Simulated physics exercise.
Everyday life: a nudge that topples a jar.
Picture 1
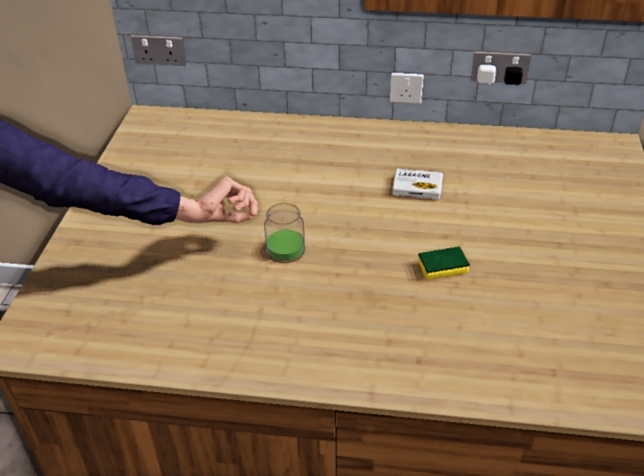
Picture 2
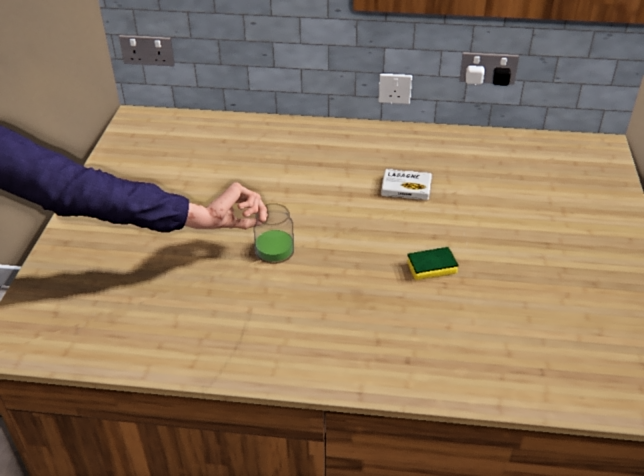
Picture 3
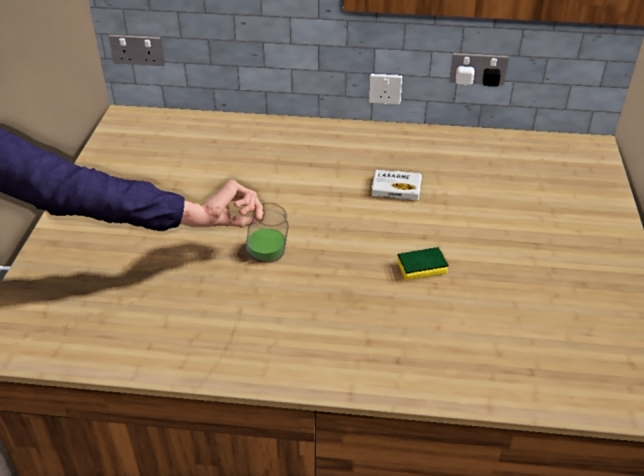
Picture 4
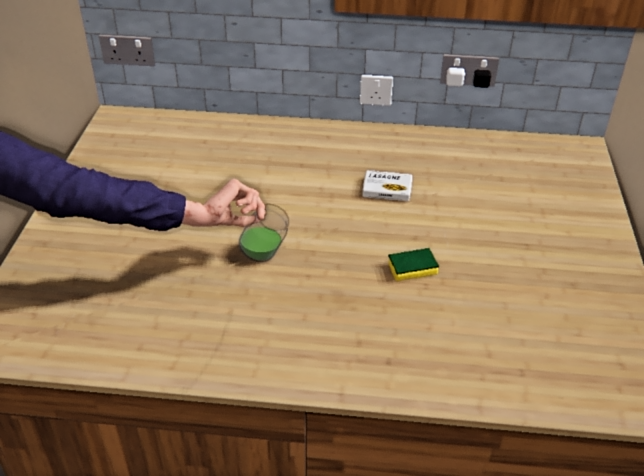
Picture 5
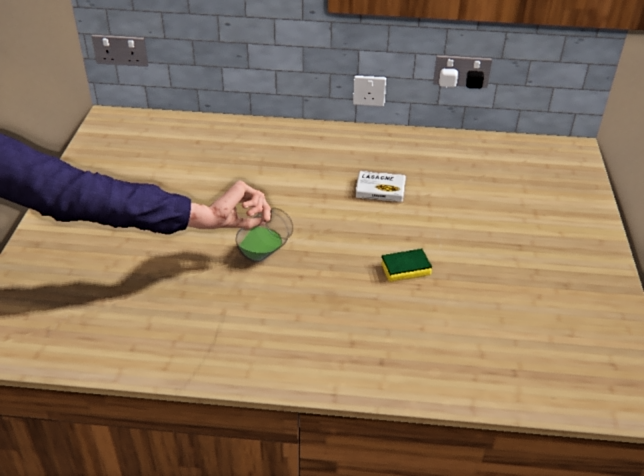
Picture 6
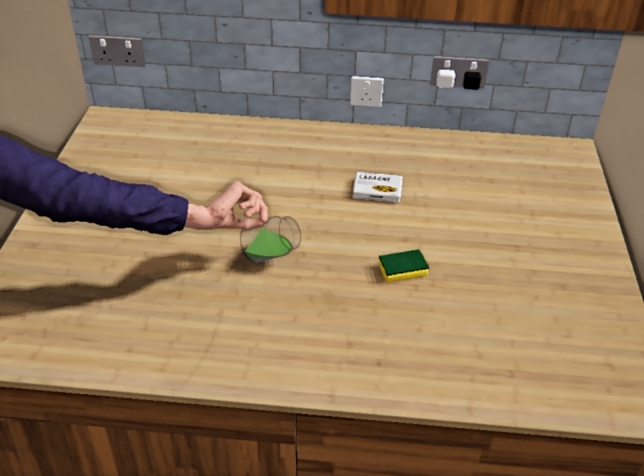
On a wooden kitchen counter, a hand reached in from the left and pushed a glass jar of green liquid, which leaned over further and further toward the right, near a small box and a sponge.
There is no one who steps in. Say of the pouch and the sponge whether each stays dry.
For the pouch the answer is that it avoids the spill; for the sponge, that it meets the spill.
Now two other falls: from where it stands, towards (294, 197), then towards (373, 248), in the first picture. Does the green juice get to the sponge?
For the first try it is missed; for the other it becomes wetted.
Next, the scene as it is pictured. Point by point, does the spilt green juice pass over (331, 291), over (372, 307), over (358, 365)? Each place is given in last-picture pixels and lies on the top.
First in the puddle, second wet, third clear of it.
Soon after, the puddle covers about as much as a saucer; the pouch is dry; the sponge is wet.
Later, the puddle covers about as much as a plate; the pouch is dry; the sponge is wet.
In the end, the puddle covers about as much as a plate; the pouch is dry; the sponge is wet.
